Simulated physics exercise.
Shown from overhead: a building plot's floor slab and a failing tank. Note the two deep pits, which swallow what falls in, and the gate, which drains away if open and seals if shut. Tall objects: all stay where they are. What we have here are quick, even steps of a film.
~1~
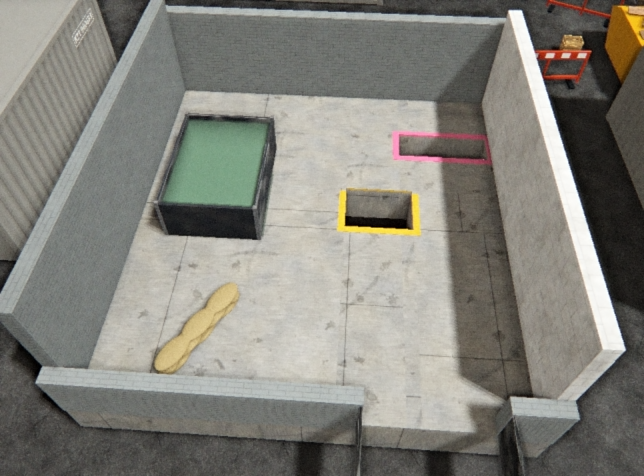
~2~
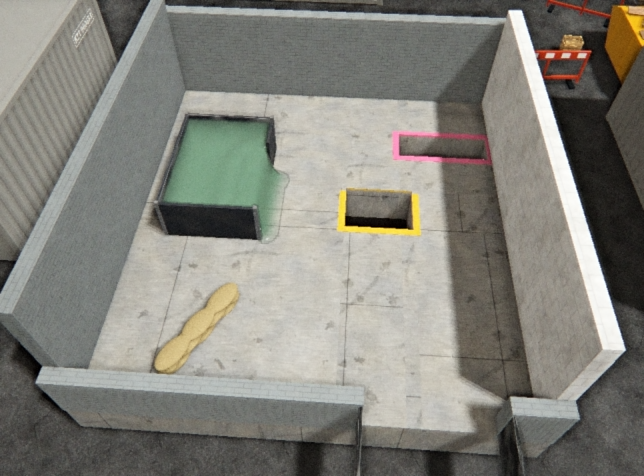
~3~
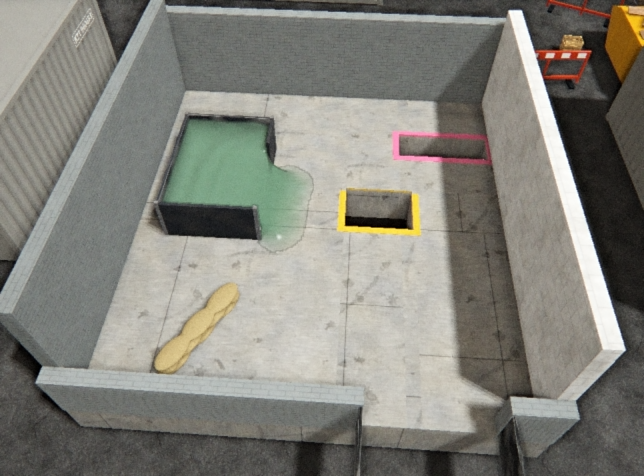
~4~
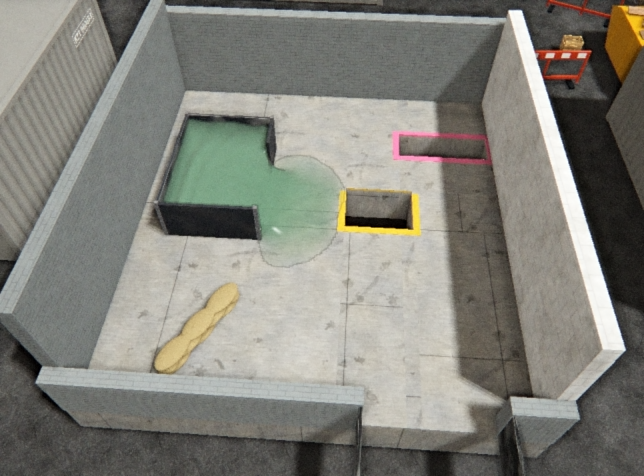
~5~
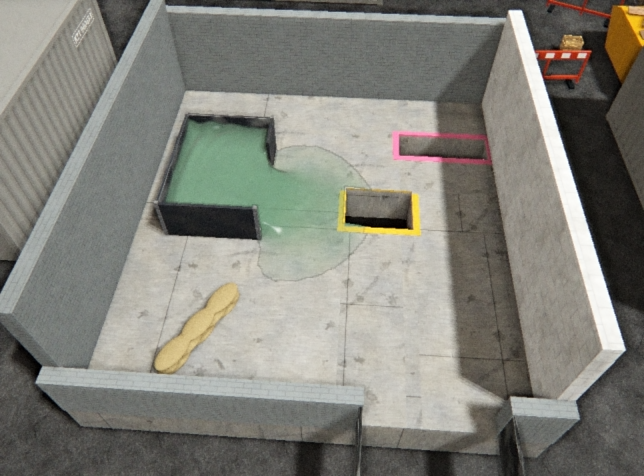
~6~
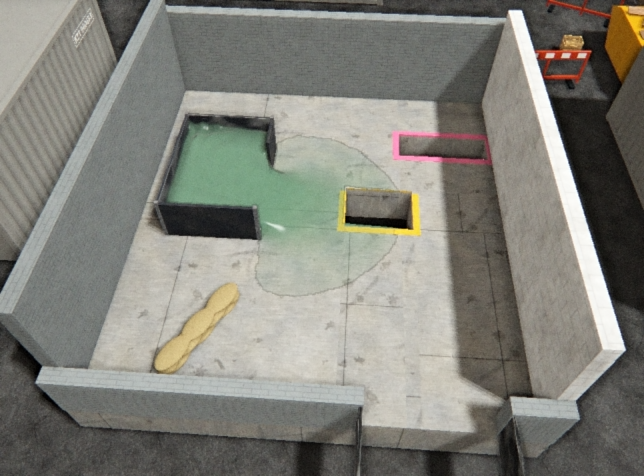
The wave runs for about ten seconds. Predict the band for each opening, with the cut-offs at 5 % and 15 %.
My prediction: The gate is left holding a hefty amount - past fifteen per cent, the yellow pit is left holding a hefty amount - past fifteen per cent, the pink pit is left holding a modest amount - five to fifteen per cent.
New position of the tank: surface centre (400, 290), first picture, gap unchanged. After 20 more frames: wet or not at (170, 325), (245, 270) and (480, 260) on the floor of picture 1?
In order: Unflooded, then unflooded, then inundated.
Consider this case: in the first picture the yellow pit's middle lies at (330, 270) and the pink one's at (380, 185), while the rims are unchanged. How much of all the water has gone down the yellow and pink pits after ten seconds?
Per cent by pit - yellow: 30 / pink: 30.
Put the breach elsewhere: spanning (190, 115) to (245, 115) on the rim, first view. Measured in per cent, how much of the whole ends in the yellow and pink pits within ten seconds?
Approximately, yellow takes 8 % and pink takes 35 %.
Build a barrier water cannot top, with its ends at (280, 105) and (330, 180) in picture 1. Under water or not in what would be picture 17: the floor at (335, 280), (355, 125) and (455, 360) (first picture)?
Running through them in order, the first comes out taken by the flood, the second free from flooding and the last taken by the flood.
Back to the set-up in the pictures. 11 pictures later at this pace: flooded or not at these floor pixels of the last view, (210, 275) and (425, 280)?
Taking them as listed, one is left untouched and the next is inundated.
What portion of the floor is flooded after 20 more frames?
Some 50 per cent.
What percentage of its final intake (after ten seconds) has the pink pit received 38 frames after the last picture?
Near 75 in a hundred.
A moment on, water covers 35 % of the floor; the gate 0 %, the yellow pit 13 %, the pink pit 1 %.
Next, water covers 45 % of the floor; the gate 0 %, the yellow pit 21 %, the pink pit 3 %.
Then, water covers 50 % of the floor; the gate 4 %, the yellow pit 29 %, the pink pit 6 %.
Later, water covers 50 % of the floor; the gate 11 %, the yellow pit 37 %, the pink pit 9 %.
In the end, water covers 50 % of the floor; the gate 18 %, the yellow pit 42 %, the pink pit 11 %.
